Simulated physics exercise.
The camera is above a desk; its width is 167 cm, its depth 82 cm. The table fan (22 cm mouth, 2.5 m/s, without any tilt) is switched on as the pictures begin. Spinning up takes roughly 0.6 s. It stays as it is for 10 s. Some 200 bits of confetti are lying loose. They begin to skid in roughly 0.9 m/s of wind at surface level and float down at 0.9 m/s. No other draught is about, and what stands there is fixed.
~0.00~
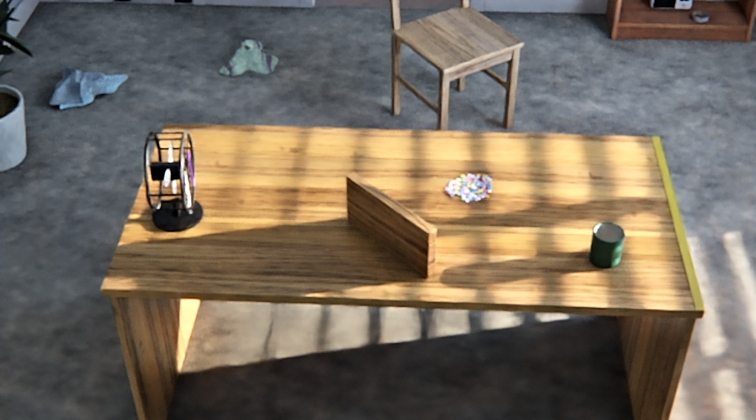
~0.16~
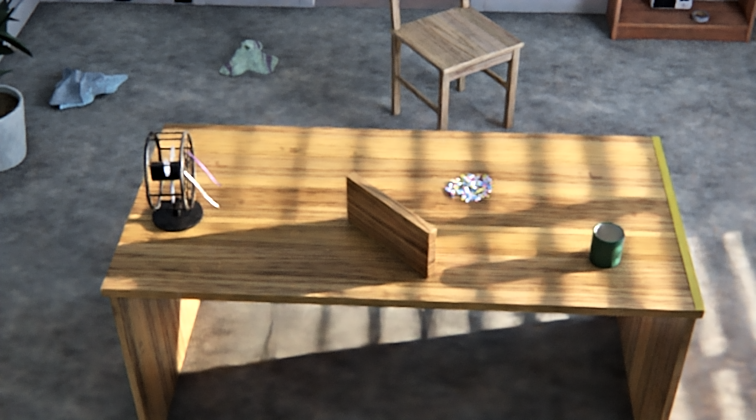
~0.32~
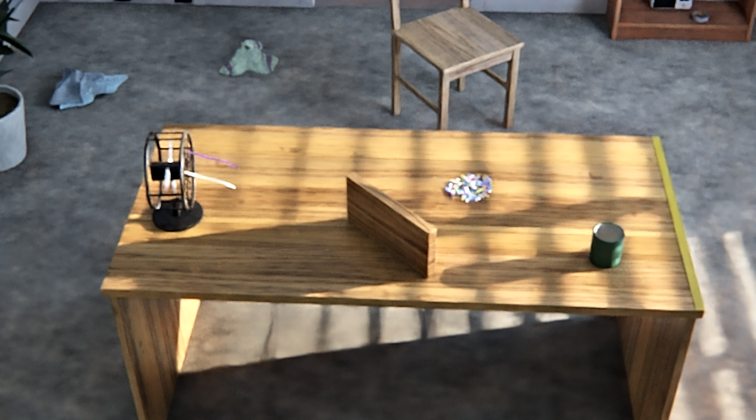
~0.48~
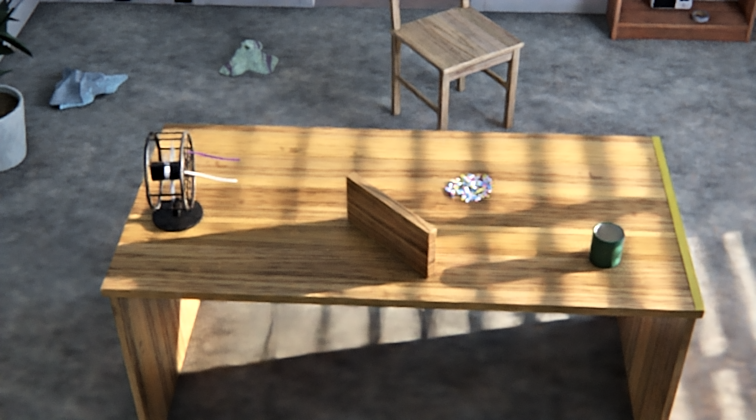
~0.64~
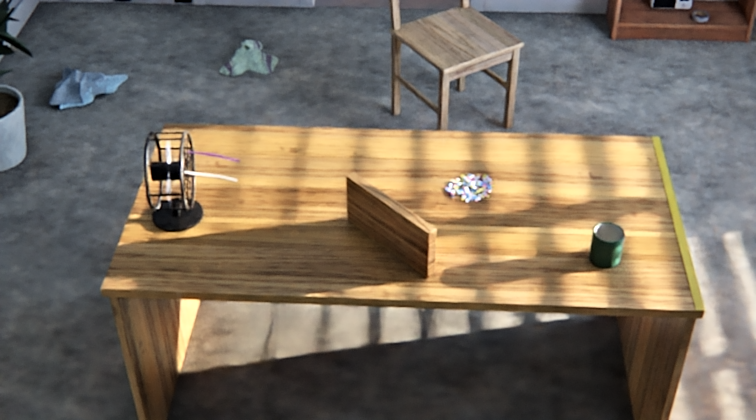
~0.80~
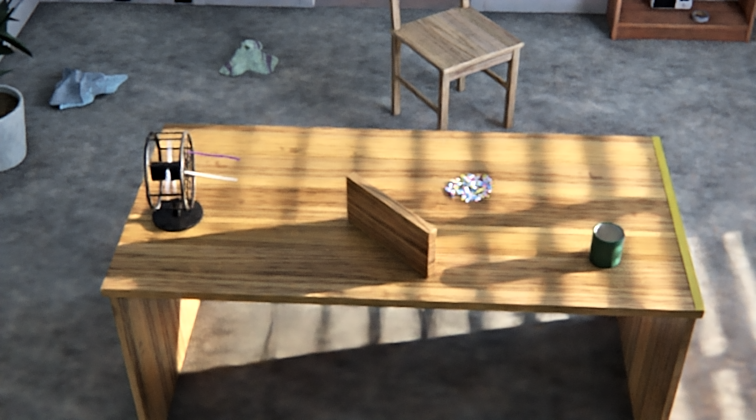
The clip opens on a wooden desk with a small black fan at the left, an upright board near the middle, a patch of confetti and a green mug. Ribbons on the fan lift and stream out to the right, then waver slightly, while the confetti stays still.
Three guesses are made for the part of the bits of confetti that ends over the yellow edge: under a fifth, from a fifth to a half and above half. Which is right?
By then over half are over the yellow edge.
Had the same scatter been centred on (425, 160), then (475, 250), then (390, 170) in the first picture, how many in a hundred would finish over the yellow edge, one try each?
In turn about 0 %, 4 %, 0 %.
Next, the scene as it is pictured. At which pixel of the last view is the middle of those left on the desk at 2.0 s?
At about (583, 180).
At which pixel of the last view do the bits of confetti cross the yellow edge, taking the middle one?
Around (670, 177).
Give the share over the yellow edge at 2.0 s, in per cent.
About 0 %.
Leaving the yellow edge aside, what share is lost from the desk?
Near 10 %.
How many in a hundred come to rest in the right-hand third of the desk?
About 2 %.
After 2.0 s, 0 % are over the yellow edge; the middle of those still in play is near (583, 180); 0 % have settled or left.
After 3.2 s, 71 % are over the yellow edge; the middle of those still in play is near (621, 208); 64 % have settled or left.
After 5.5 s, 84 % are over the yellow edge; 91 % have settled or left.
After 10.0 s, at the end, 88 % are over the yellow edge.
